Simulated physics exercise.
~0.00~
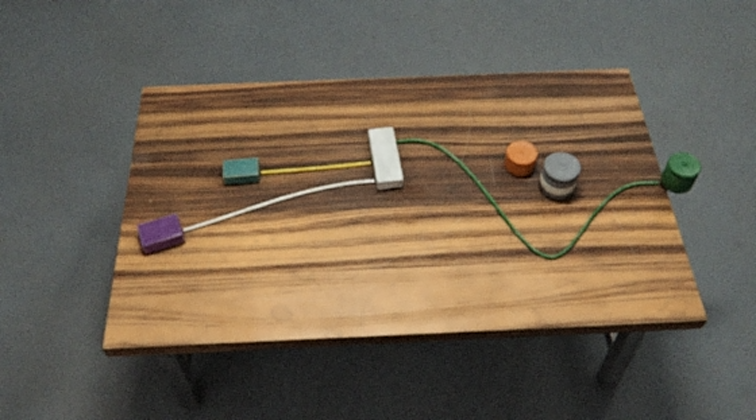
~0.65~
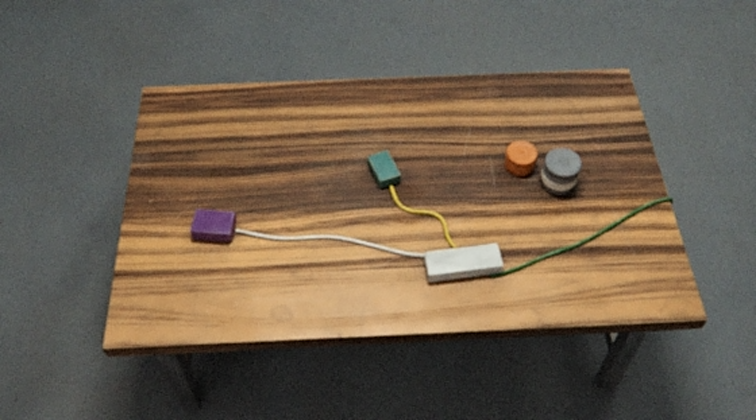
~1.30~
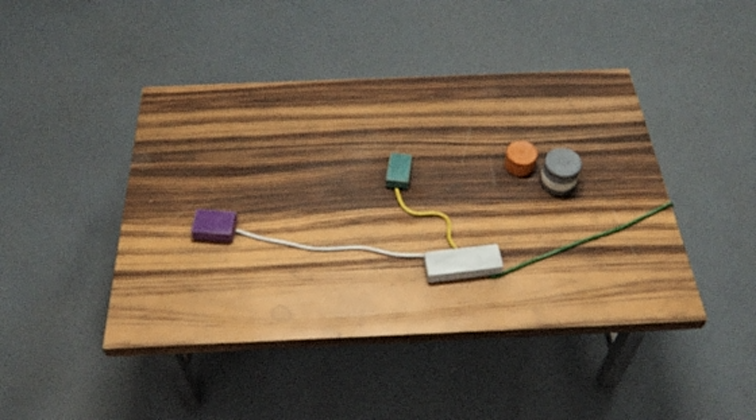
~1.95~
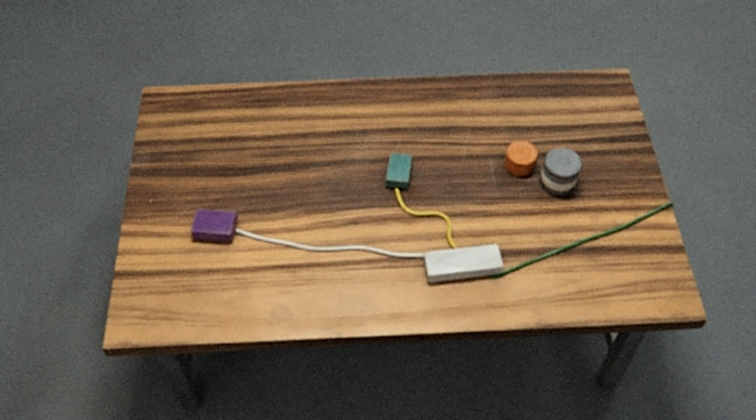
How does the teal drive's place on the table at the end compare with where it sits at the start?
It starts on the left part of the table and ends well to the right of that spot, near the middle of the table and about as far from the back edge as before.
